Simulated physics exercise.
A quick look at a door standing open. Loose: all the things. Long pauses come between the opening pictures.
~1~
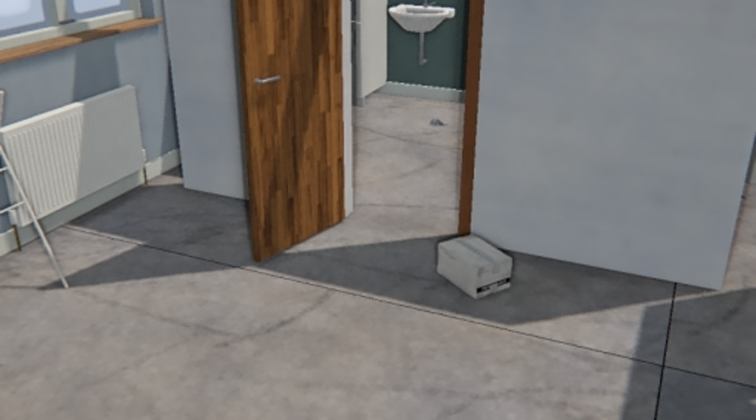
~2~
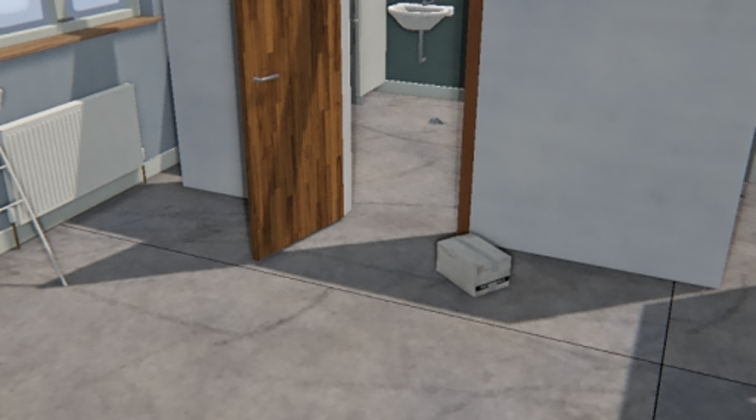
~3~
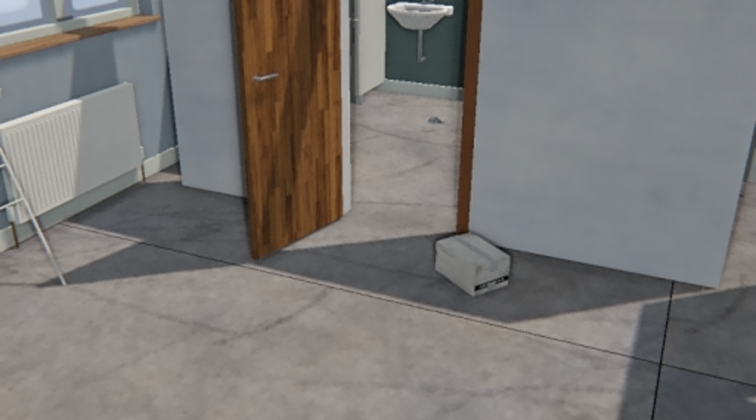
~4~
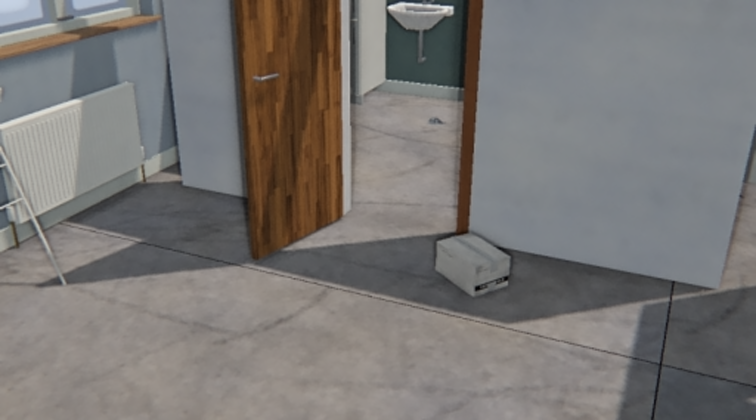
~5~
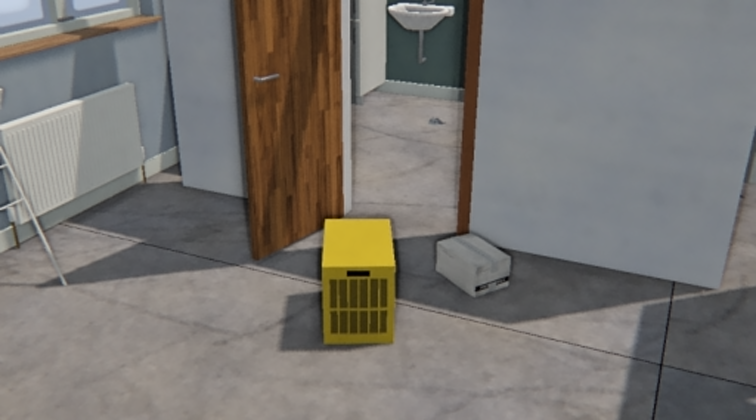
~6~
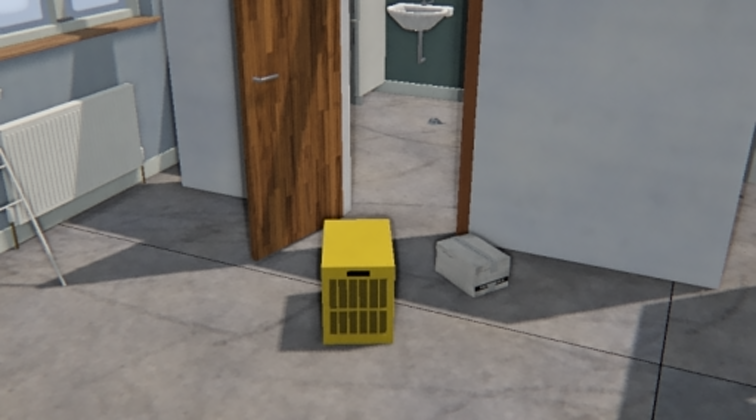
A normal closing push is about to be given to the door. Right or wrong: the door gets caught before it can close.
Wrong, it closes fully.
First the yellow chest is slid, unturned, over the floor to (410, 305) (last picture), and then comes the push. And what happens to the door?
Well, then the door makes it fully home.
Then, 0.70 s past the last view, door at 86°.
Then, 1.30 s past the last view, door at 58°.
Then, 1.70 s past the last view, door at 39°.
Then, 2.30 s past the last view, door at 9°.
Finally, door at 0°; both still in place. Final places as the last picture's camera would see them, yellow chest near (358, 279).
